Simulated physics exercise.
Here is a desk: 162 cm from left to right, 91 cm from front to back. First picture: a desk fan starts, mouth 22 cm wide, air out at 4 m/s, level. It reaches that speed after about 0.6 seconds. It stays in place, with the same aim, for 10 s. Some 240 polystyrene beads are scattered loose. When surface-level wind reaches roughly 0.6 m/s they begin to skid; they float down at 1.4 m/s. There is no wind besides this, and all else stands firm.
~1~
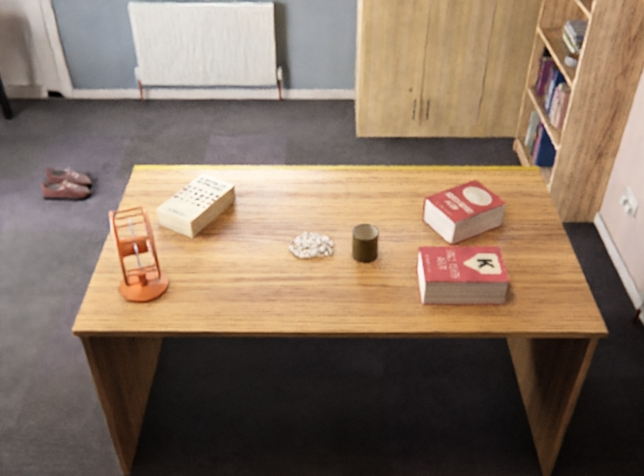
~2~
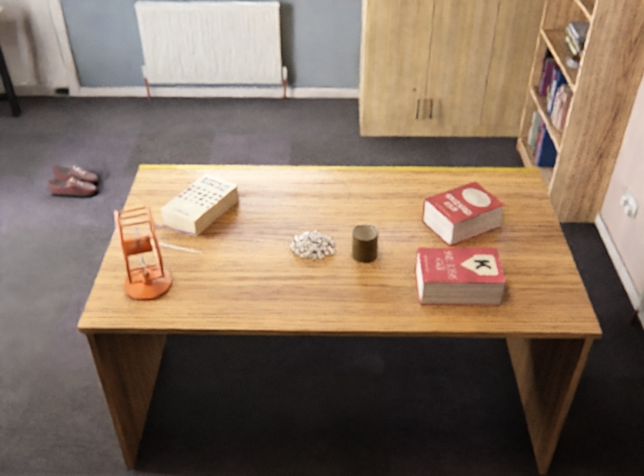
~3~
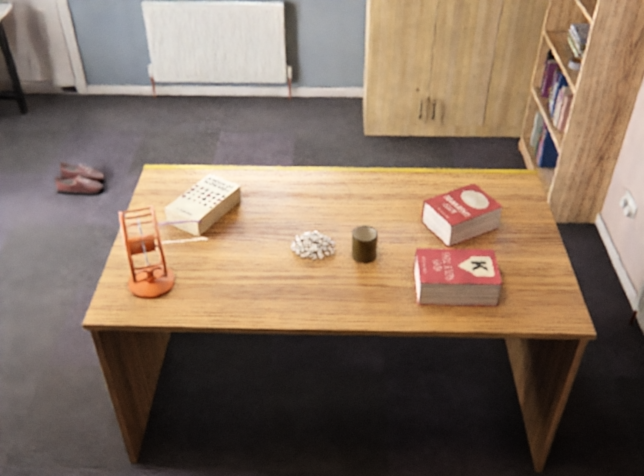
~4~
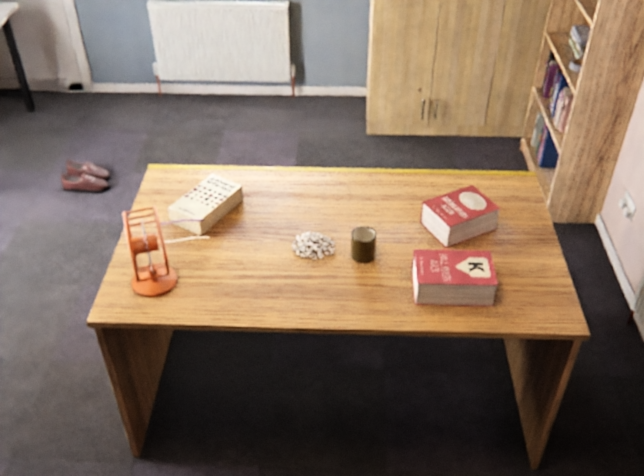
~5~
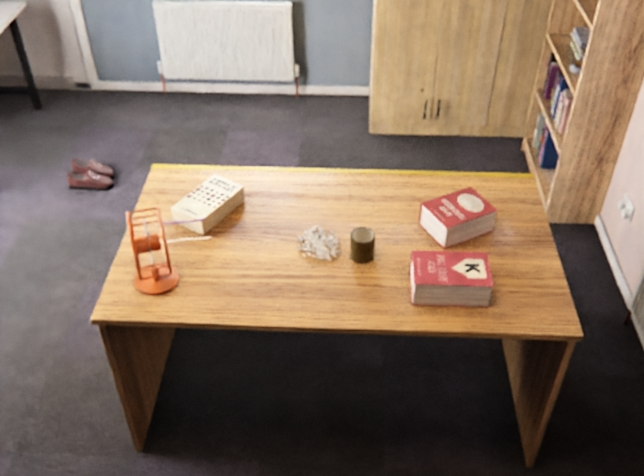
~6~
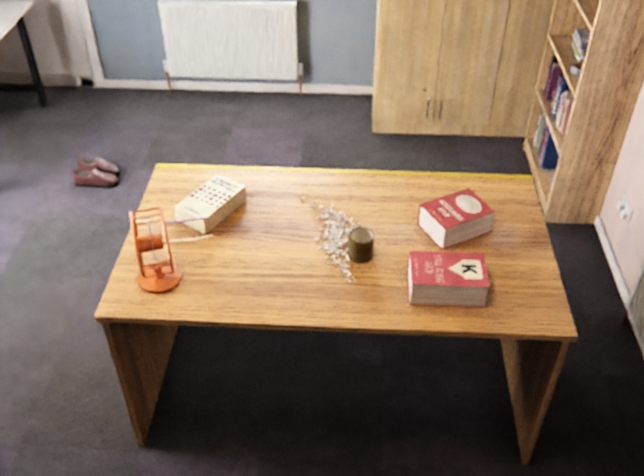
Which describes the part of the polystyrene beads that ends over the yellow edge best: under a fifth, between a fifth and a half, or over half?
I expect the share ending over that edge to be the majority of them.
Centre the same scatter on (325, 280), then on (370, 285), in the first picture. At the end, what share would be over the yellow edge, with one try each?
About 0 and 0 in a hundred, in that order.
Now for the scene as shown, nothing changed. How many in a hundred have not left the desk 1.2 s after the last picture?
I reckon some 5 %.
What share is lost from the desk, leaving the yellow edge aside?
About 15 per cent of them.
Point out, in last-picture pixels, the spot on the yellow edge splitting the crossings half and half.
Roughly at pixel (430, 172).
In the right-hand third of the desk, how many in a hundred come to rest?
I'd put it at about 0 percent.
Then, 1.2 s after the last picture, 82 % are over the yellow edge; 98 % have settled or left.
Then, 2.4 s after the last picture, 82 % are over the yellow edge; 99 % have settled or left.
Then, 4.7 s after the last picture, 82 % are over the yellow edge; 99 % have settled or left.
Then, 9.2 s after the last picture, at the end, 82 % are over the yellow edge.
